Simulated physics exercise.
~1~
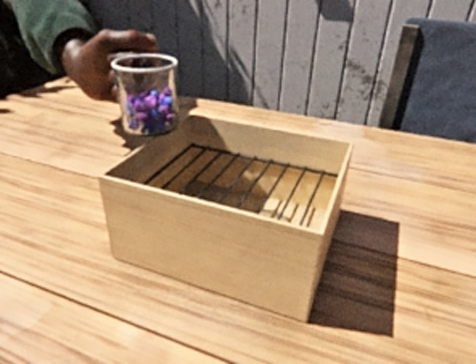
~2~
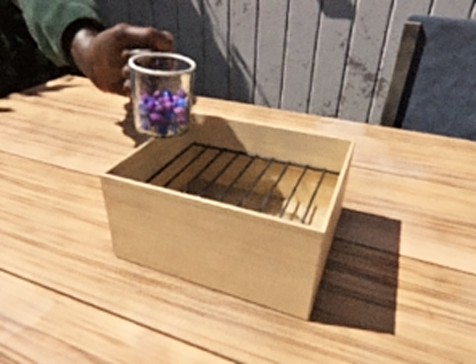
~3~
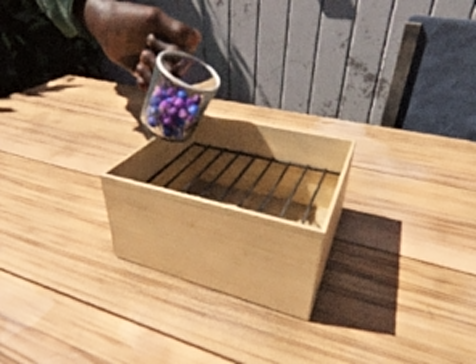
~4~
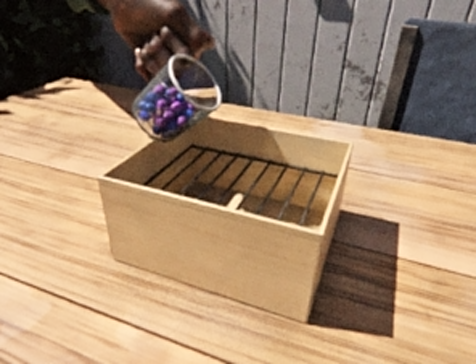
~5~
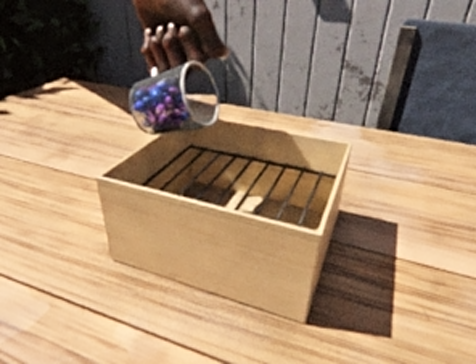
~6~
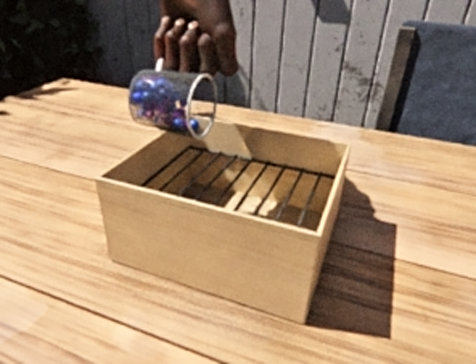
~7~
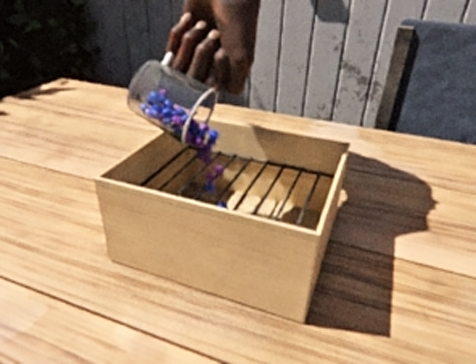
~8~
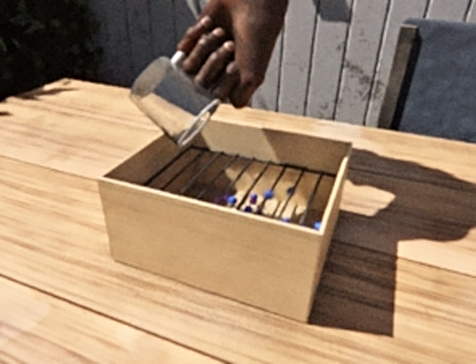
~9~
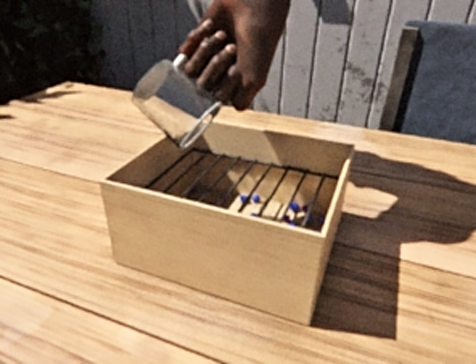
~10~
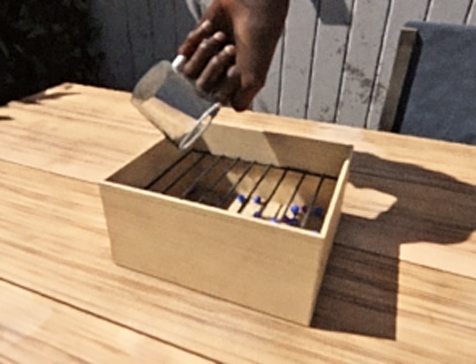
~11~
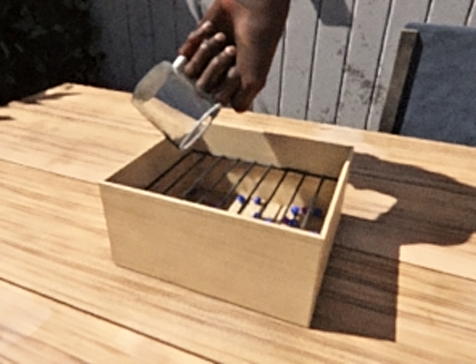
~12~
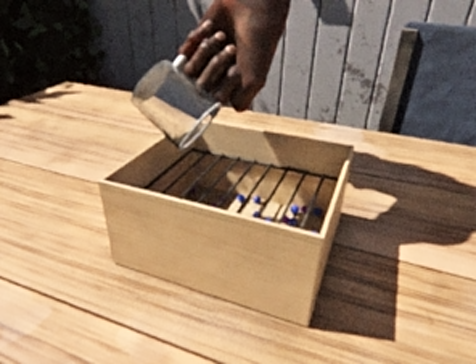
To begin with, a hand holds a clear cup of small purple and blue pieces above the left side of an open wooden box on a sunlit table, with a dark wire rack inside. The hand moves slightly right and tips the cup until it lies on its side, the pieces still inside. It then tilts further, and the pieces spill in a stream onto the wires. Soon the cup is empty, and the pieces scatter toward the right side of the box. They settle beneath the rack, both colours having passed through, while the hand holds the upturned cup still.
